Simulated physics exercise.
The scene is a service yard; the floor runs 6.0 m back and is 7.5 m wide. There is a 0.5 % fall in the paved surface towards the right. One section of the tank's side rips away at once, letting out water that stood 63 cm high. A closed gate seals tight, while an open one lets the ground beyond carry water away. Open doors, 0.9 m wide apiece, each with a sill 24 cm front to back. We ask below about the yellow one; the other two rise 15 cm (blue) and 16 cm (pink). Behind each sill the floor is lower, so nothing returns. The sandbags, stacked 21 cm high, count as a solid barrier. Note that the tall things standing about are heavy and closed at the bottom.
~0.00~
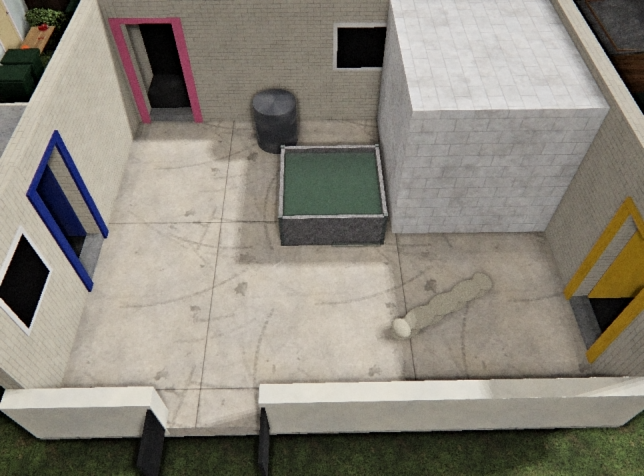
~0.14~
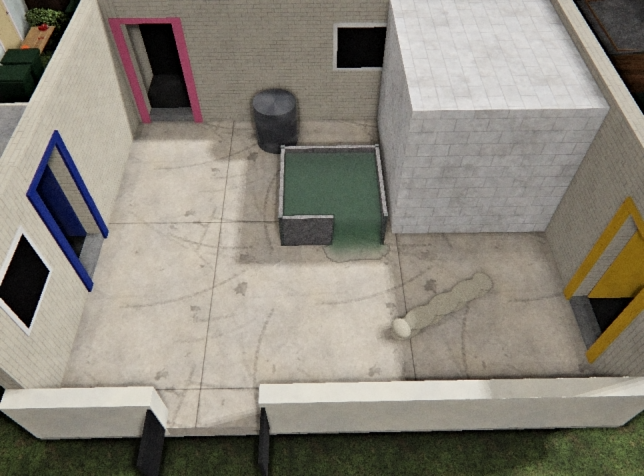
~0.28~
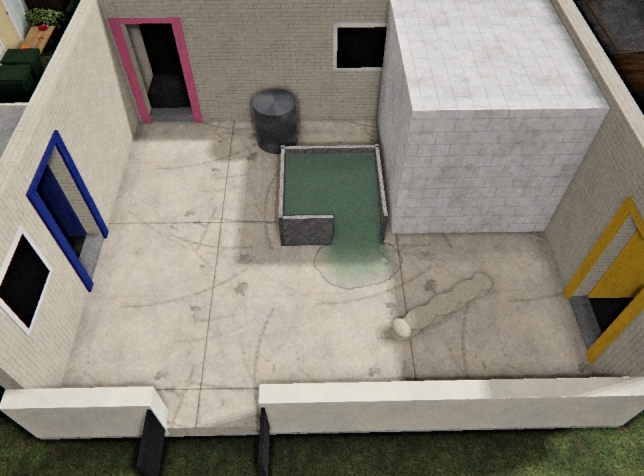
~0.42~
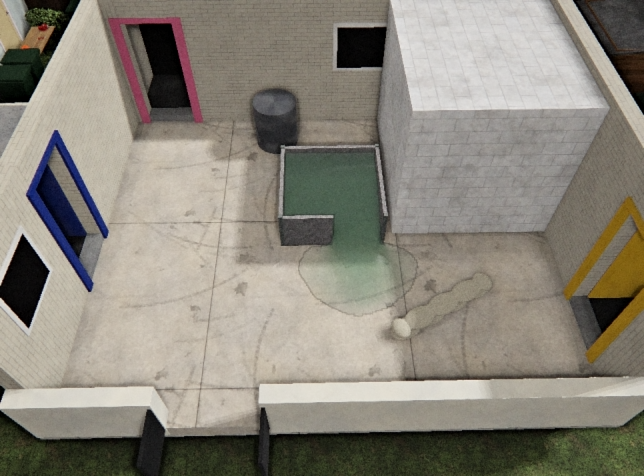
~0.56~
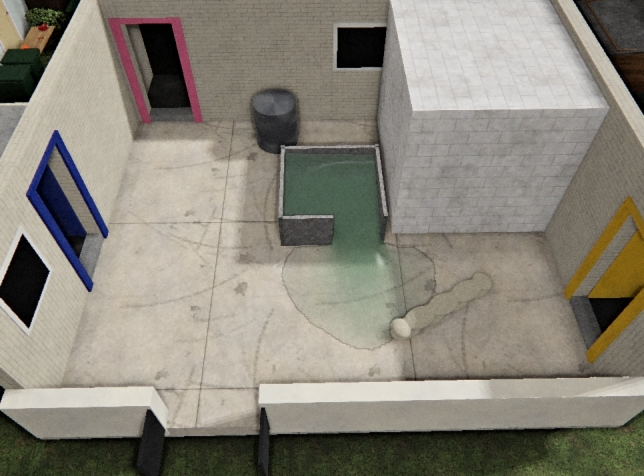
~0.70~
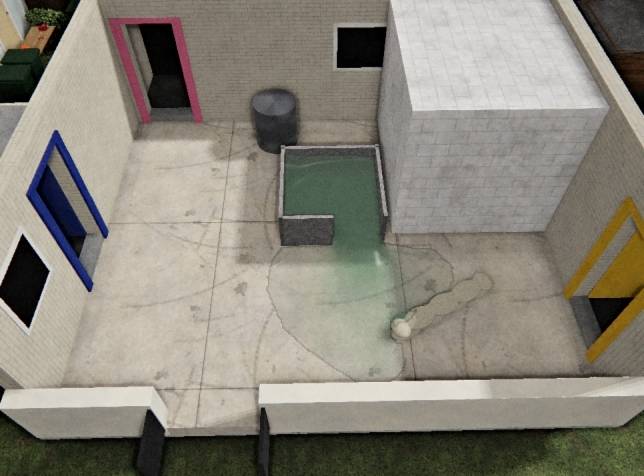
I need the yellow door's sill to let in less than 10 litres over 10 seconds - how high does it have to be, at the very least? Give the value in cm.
I would say 9.5 cm at the least.
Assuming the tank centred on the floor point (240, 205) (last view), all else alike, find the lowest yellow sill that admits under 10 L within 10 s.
Then roughly 8.0 cm.
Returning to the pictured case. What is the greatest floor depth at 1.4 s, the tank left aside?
Max depth: About 34 cm.
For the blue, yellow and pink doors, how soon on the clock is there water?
It gets to blue at 4.5 s, to yellow at 3.0 s, and to pink at 7.5 s.
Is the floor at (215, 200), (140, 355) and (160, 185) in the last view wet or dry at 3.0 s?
Point by point: Bone dry, then soaked, then bone dry.
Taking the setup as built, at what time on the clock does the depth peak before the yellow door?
Near 4.0 s.
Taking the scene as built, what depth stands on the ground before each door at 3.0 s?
Reading in centimetres: Blue = 0, yellow = 4, pink = 0.
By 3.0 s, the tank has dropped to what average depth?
About 25 cm.
After 1.4 s water covers 20 % of the floor, deepest (34 cm) near (414, 312); it has not reached the yellow door.
After 3.0 s water covers 40 % of the floor, deepest (20 cm) near (335, 394); 4 cm at the yellow door, 0 litres in over its 13 cm sill.
After 10.0 s water covers 90 % of the floor, deepest (10 cm) near (540, 236); 9 cm at the yellow door, 1 litre in over its 13 cm sill.
At the yellow door as built, the water arrived by 3.0 s and peaked near 14 cm at 4.2 s.
Run again over the same 10 s with other heights there, 19 litres in over 8.5 cm, 2 litres over 12 cm. The limit of 10 litres is kept from about 9.5 cm up.
